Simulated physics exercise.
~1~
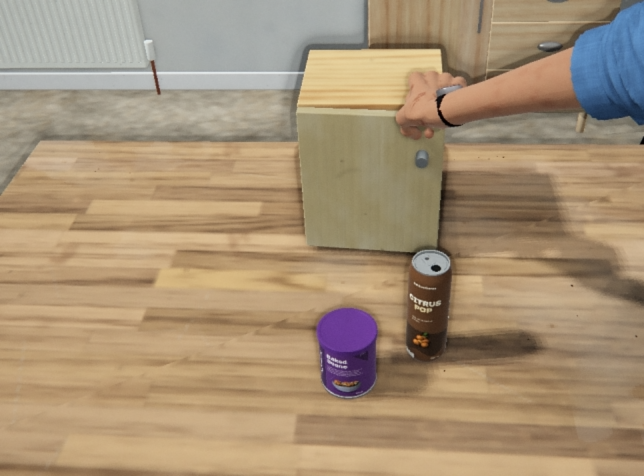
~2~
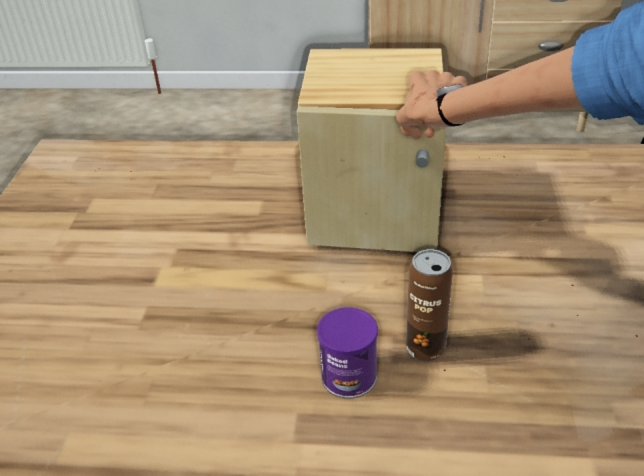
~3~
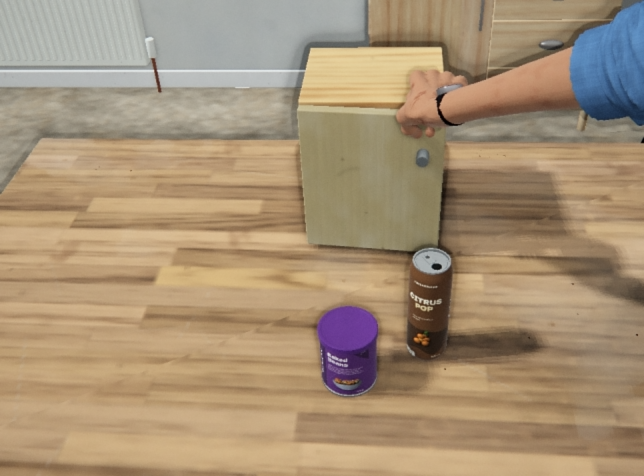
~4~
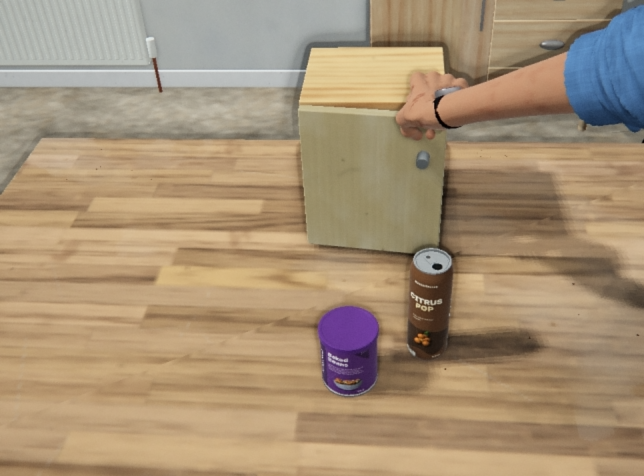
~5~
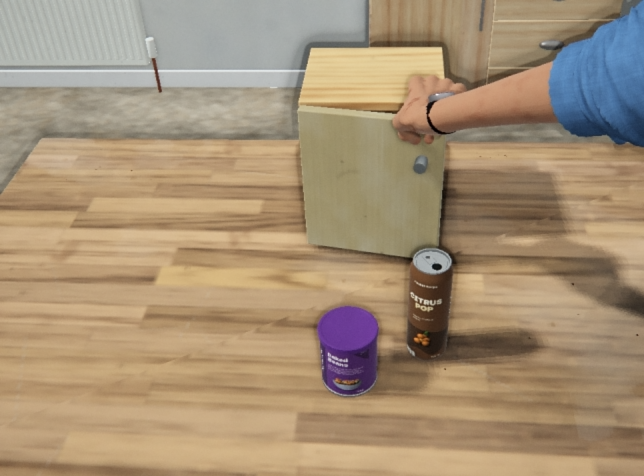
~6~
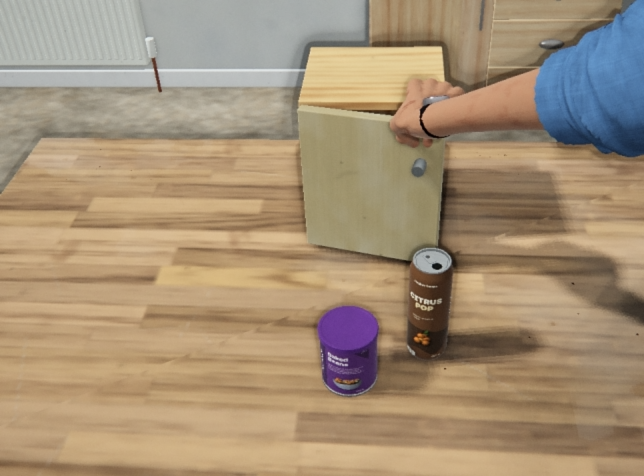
A hand slowly pulling a small wooden cabinet's door slightly open behind a brown can and a purple pot on a table.
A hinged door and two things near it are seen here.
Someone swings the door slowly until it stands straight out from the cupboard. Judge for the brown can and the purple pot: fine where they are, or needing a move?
Verdict - brown can: Fine where it is; purple pot: Fine where it is.
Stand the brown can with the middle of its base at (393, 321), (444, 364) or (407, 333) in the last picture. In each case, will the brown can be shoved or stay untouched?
Per try: It takes a hit, avoids any contact, avoids any contact.
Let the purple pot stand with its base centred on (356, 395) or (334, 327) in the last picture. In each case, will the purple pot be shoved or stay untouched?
First it is spared, then it is hit.
Then, 0.66 s later than the last frame, door 38° open; brown can at rest near (429, 307); purple pot at rest near (348, 352).
Then, 1.46 s later than the last frame, door 67° open; brown can at rest near (429, 307); purple pot at rest near (348, 352).
Then, 2.14 s later than the last frame, door 90° open; brown can at rest near (429, 307); purple pot at rest near (348, 352).
When it is over, the brown can stays untouched, near (429, 307); the purple pot stays untouched, near (348, 352).
